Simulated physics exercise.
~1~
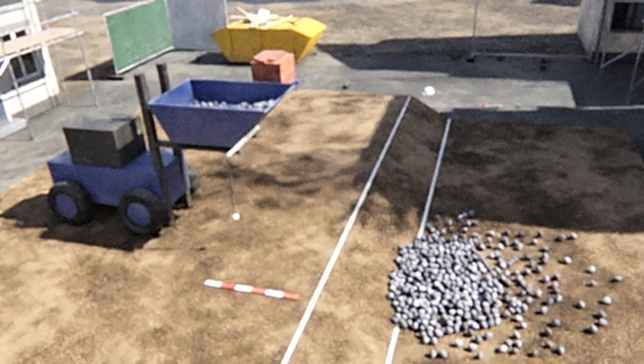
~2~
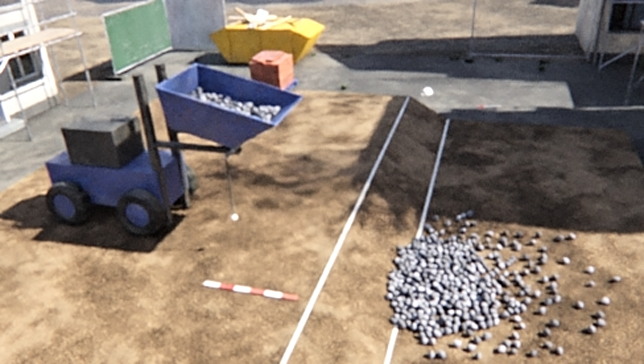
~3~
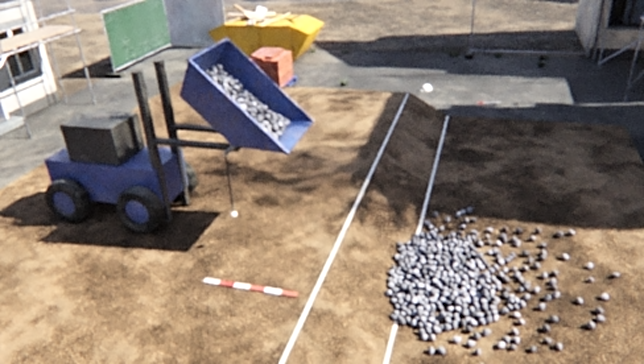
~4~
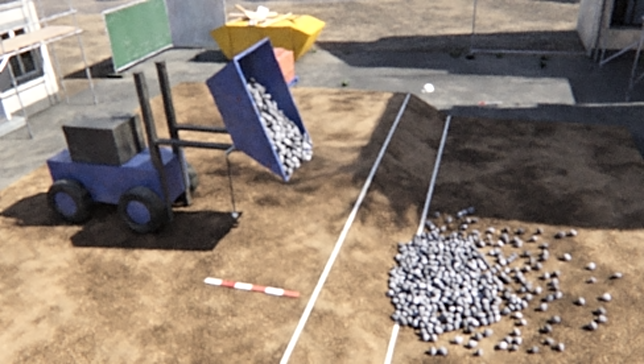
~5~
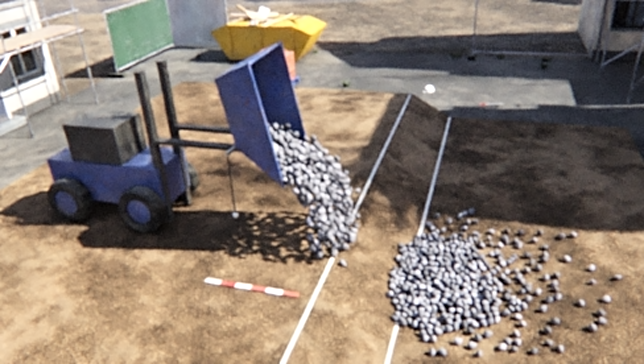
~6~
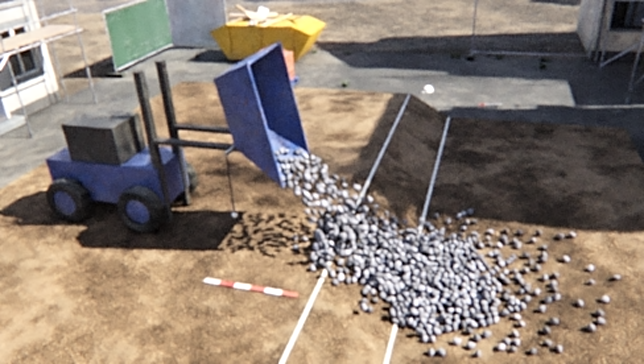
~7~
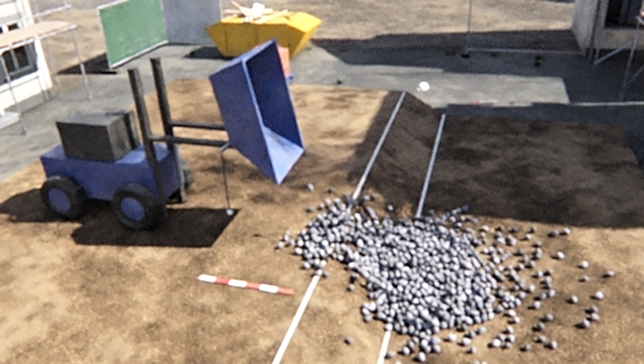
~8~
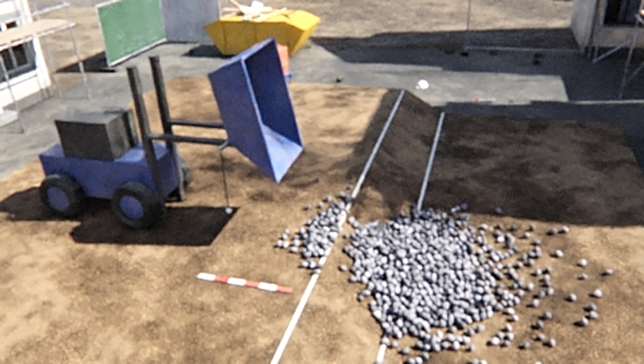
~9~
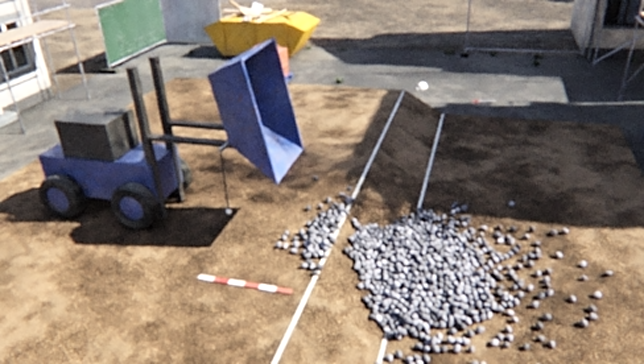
A blue truck tips its skip and grey stones pour down beside the earlier heap.
